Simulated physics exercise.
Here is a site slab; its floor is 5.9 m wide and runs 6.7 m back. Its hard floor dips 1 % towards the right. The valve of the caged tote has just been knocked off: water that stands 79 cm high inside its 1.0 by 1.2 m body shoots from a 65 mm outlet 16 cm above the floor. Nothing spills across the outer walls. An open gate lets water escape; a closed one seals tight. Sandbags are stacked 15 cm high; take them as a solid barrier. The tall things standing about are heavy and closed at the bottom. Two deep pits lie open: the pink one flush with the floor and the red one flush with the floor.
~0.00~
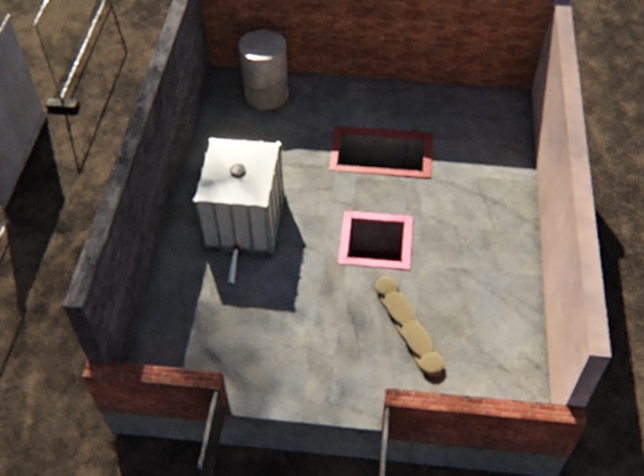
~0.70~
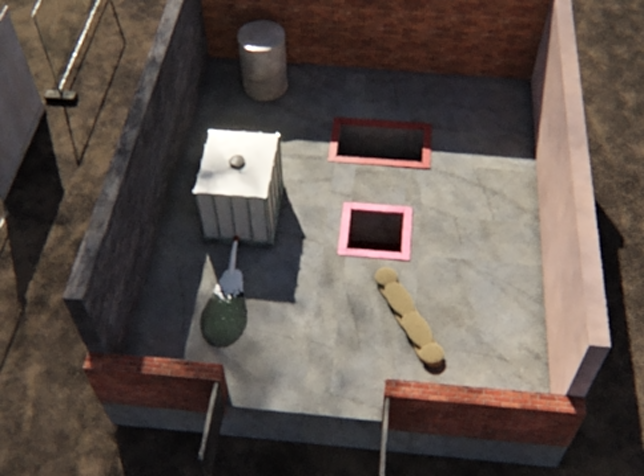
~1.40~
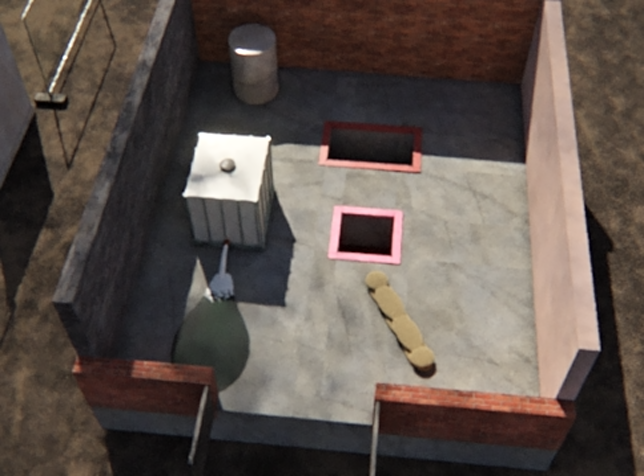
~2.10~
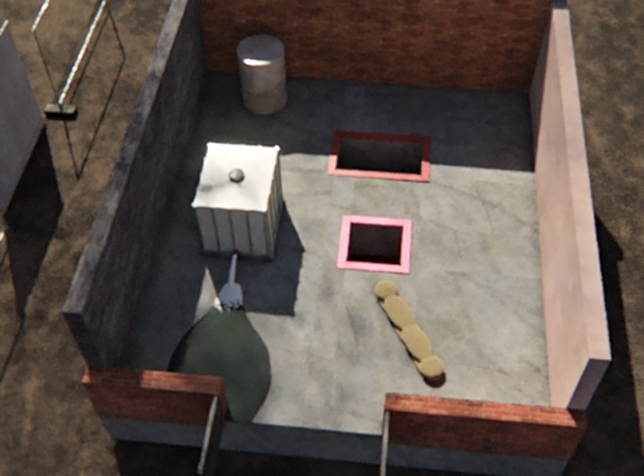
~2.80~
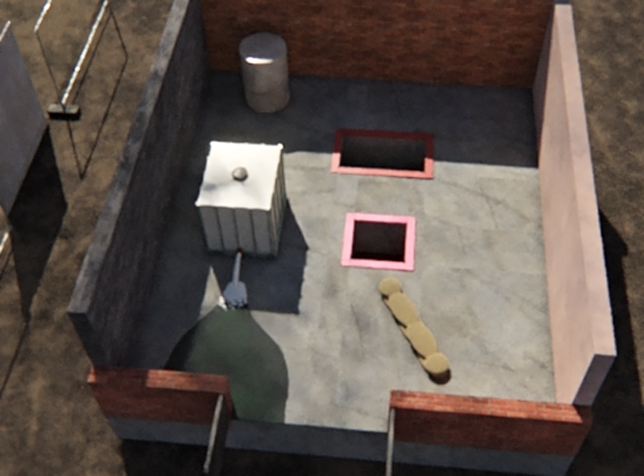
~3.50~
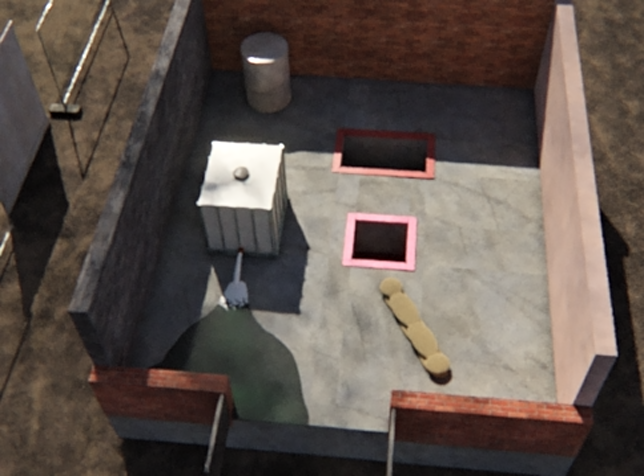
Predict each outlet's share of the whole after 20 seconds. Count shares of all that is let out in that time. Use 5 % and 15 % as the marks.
The gate opening takes above 15 %; the pink pit takes not even 5 %; the red pit takes not even 5 %.
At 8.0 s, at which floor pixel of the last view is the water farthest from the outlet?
Near (387, 415).
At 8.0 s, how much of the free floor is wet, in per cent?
About 15 per cent.
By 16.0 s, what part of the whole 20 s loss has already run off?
About 75 per cent.
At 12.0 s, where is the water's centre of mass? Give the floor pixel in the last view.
Near (244, 354).
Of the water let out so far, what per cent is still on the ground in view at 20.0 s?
Some 64 per cent remains.
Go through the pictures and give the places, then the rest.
The jet has just started at (234, 261); the ground is still dry, in the first picture.
From the spout at (234, 253) the water has spread over 0.5 m2; its tip is at (222, 346), and it is 1.1 cm deep on average, in the second picture.
From the spout at (224, 256) the water has spread over 1.3 m2; its tip is at a hidden place, and it is 0.9 cm deep on average, in the third picture.
The jet leaves at (233, 266); the sheet reaches a hidden place, 2.8 m away, and wets 1.7 m2, in the fourth picture.
From the spout at (237, 265) the water has spread over 2.0 m2; its tip is at a hidden place, and it is 0.9 cm deep on average, in the fifth picture.
The jet leaves at (238, 264); the sheet reaches a hidden place, 3.0 m away, and wets 2.3 m2, in the sixth picture.
After 5.0 s water covers 10 % of the floor and is deepest (4 cm) near (217, 387); gone so far, the gate opening 4 %, the pink pit 0 %, the red pit 0 %.
After 8.0 s water covers 15 % of the floor and is deepest (4 cm) near (215, 399); gone so far, the gate opening 10 %, the pink pit 0 %, the red pit 0 %.
After 12.0 s water covers 20 % of the floor and is deepest (4 cm) near (215, 399); gone so far, the gate opening 18 %, the pink pit 0 %, the red pit 0 %.
After 16.0 s water covers 25 % of the floor and is deepest (4 cm) near (215, 399); gone so far, the gate opening 27 %, the pink pit 0 %, the red pit 0 %.
After 20.0 s water covers 25 % of the floor and is deepest (4 cm) near (215, 399); gone so far, the gate opening 36 %, the pink pit 0 %, the red pit 0 %.
